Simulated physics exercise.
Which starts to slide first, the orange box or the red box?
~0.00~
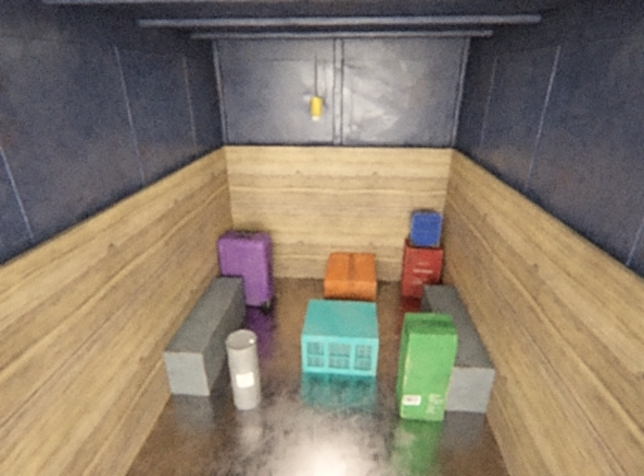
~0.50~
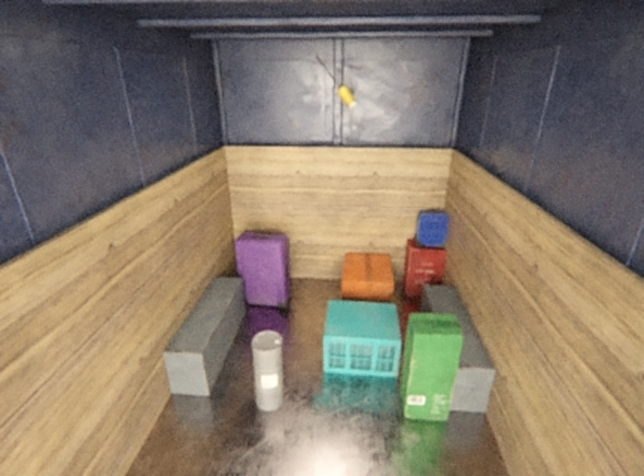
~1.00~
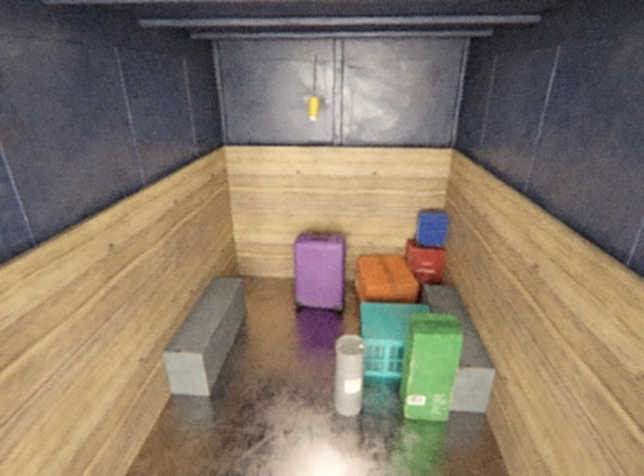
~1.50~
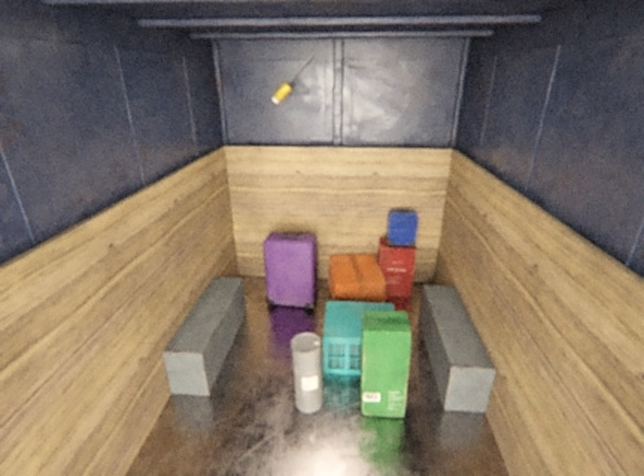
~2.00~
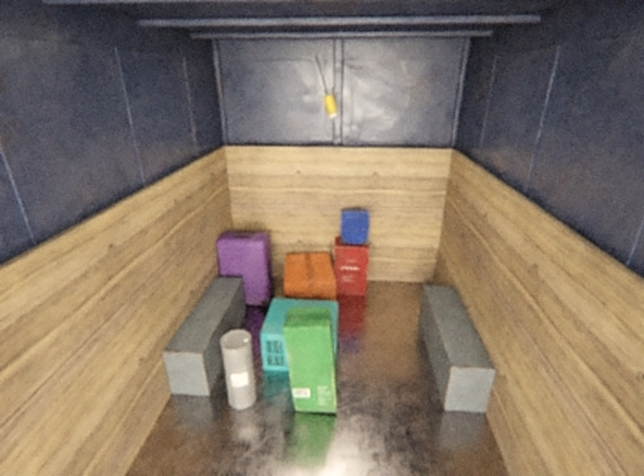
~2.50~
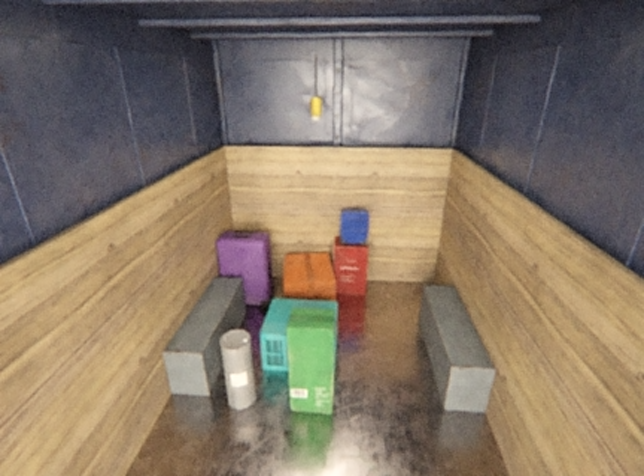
The orange box starts to slide first, moving right with the early shift of the load. The red box only clearly moves later, when the load slides back to the left.
To begin with, a purple case, a grey canister, a turquoise chest, an orange box, a green box and a red box with a blue case on top stand in a wood-lined load bay under a hanging lamp. The lamp swings right as most of the load slides right. The purple case and canister travel furthest, and the orange box and turquoise chest bunch up near the right wheel box. Then the lamp swings left and everything slides back left. Finally all stand upright and still, the purple case and canister near their starting places, the rest further left than before.
